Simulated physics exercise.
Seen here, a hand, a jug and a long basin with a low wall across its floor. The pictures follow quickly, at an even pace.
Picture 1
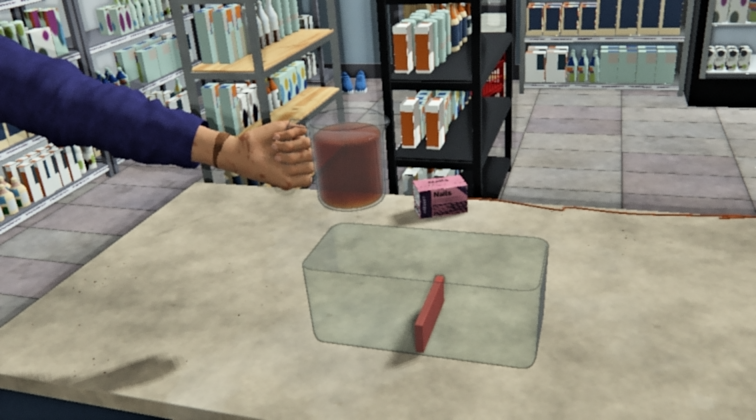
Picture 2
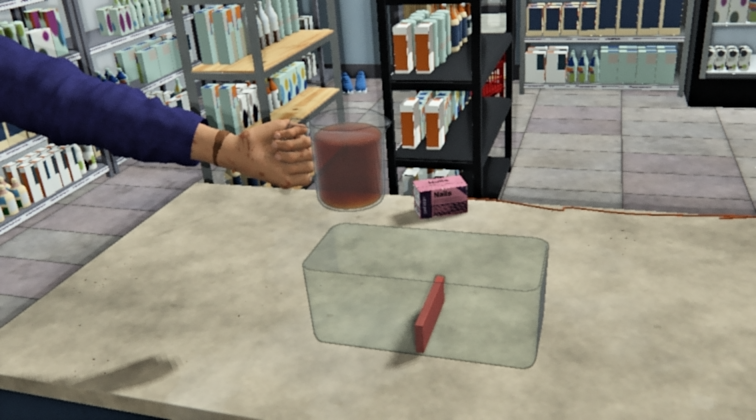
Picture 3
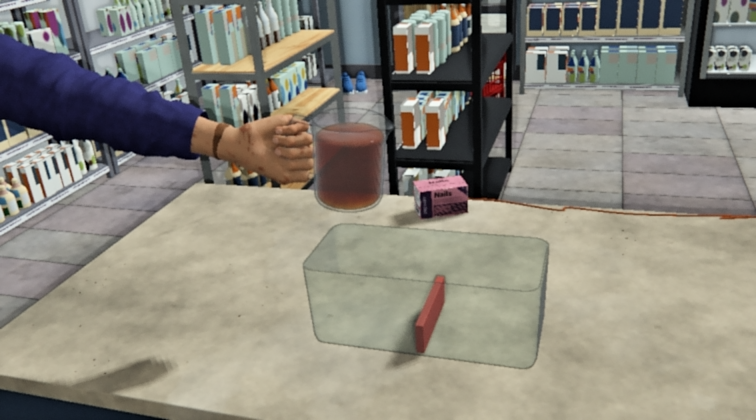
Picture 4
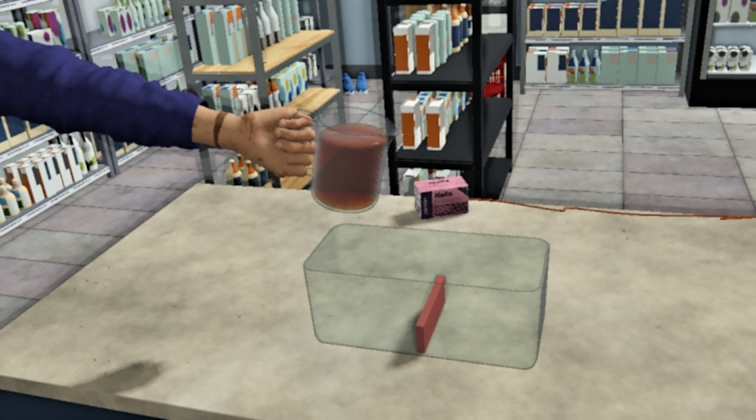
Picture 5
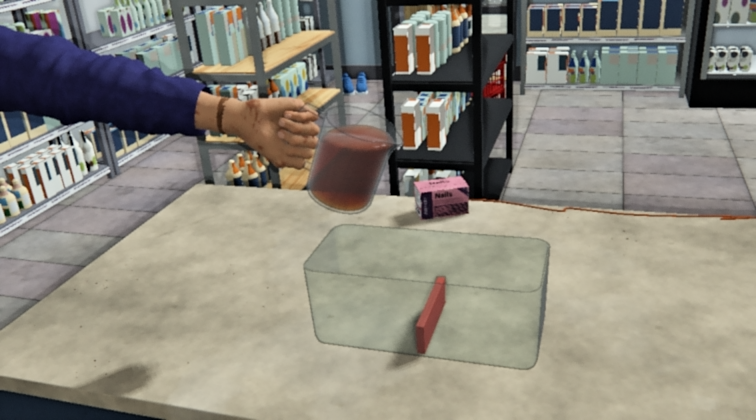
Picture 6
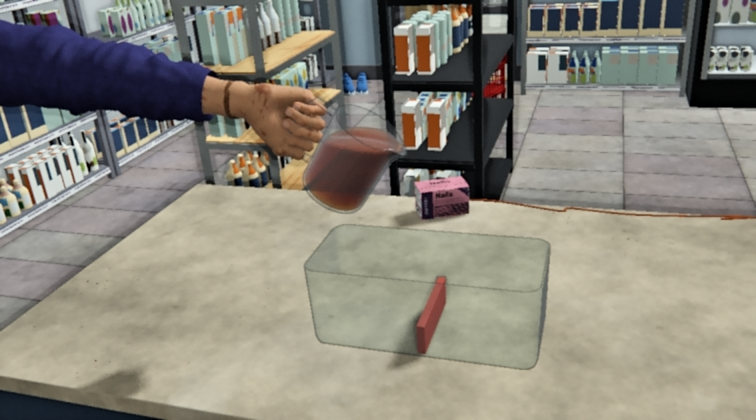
A hand tilts a clear jug of reddish-brown tea rightward above a long clear basin.
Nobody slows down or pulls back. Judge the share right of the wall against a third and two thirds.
It comes to over two thirds.
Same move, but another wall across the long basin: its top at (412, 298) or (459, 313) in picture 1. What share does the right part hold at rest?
The first gives 95 %, the second 45 %.
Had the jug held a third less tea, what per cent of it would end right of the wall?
Some 90 per cent.
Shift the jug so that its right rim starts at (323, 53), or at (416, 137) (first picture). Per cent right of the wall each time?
About 10 and 95 per cent.
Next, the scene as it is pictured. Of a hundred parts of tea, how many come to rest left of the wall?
Some 5 per cent.
A moment on, the jug is tipped on its side and 62 per cent is still to pour, 0 is left of the wall and 12 right of it.
Next, the jug is tipped on its side and 23 per cent is still to pour, 1 is left of the wall and 56 right of it.
Then the jug is tipped on its side and 7 per cent is still to pour, 3 is left of the wall and 83 right of it.
Later the jug is tipped on its side and 2 per cent is still to pour, 4 is left of the wall and 92 right of it.
Finally, 6 per cent lies left of the wall, 93 right of it and 1 outside.
